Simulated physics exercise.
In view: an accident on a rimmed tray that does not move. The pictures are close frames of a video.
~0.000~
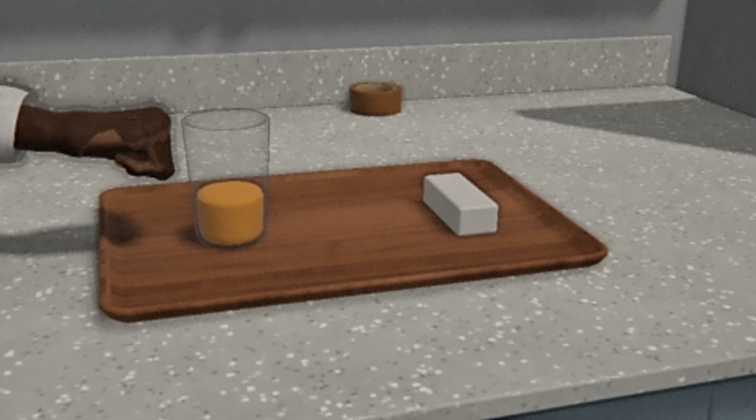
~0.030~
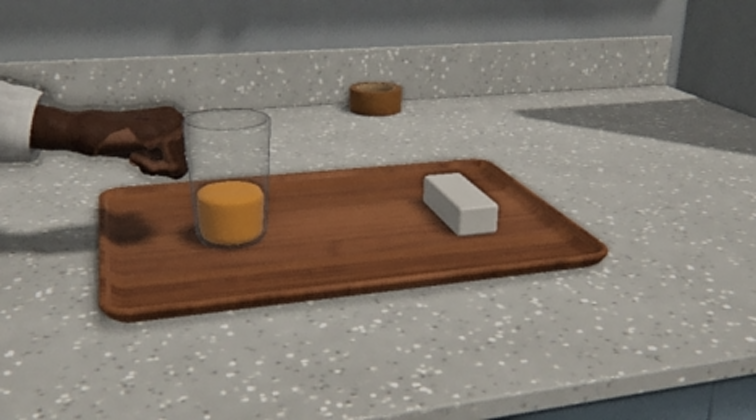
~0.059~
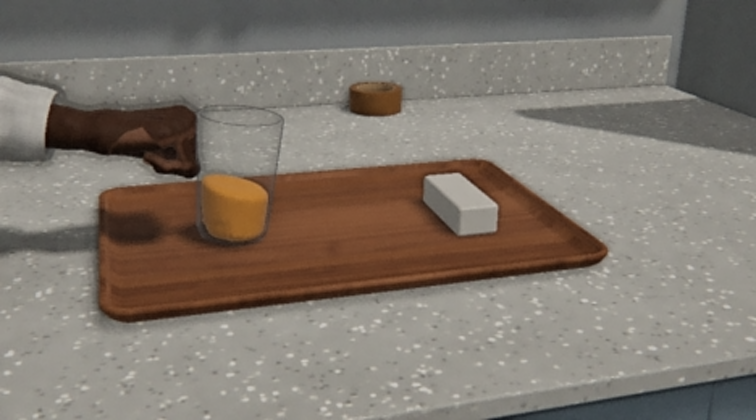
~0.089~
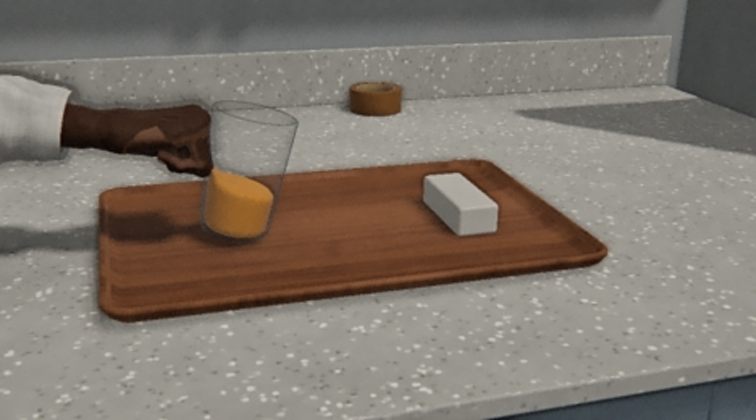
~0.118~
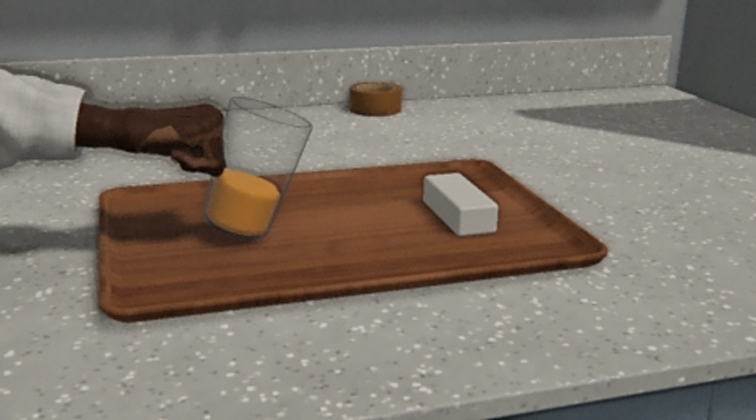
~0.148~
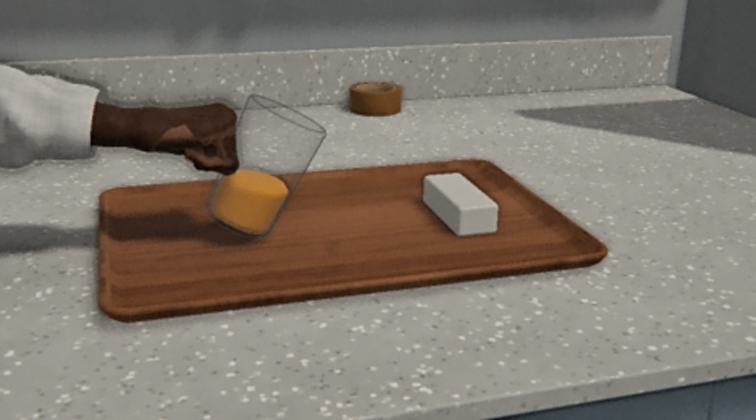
On a speckled counter, a hand pushing a clear glass of orange juice, tilting it rightward on a wooden tray near a white block.
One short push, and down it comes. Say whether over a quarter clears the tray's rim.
After the fall less than a quarter leaves the tray.
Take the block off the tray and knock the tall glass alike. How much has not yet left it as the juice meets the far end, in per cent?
It comes to 50 per cent or so.
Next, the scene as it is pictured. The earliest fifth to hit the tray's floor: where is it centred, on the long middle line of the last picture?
Around (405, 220).
A moment on, the tall glass is falling and 100 per cent is in the glass, 0 on the tray and 0 above or beyond its rim.
Next, the tall glass lies on its side and 83 per cent is in the glass, 10 on the tray and 7 above or beyond its rim.
Then the tall glass lies on its side and 40 per cent is in the glass, 42 on the tray and 19 above or beyond its rim.
Later the tall glass lies on its side and 21 per cent is in the glass, 73 on the tray and 5 above or beyond its rim.
In the end 95 per cent is held by tray and glass, 5 is off the tray.
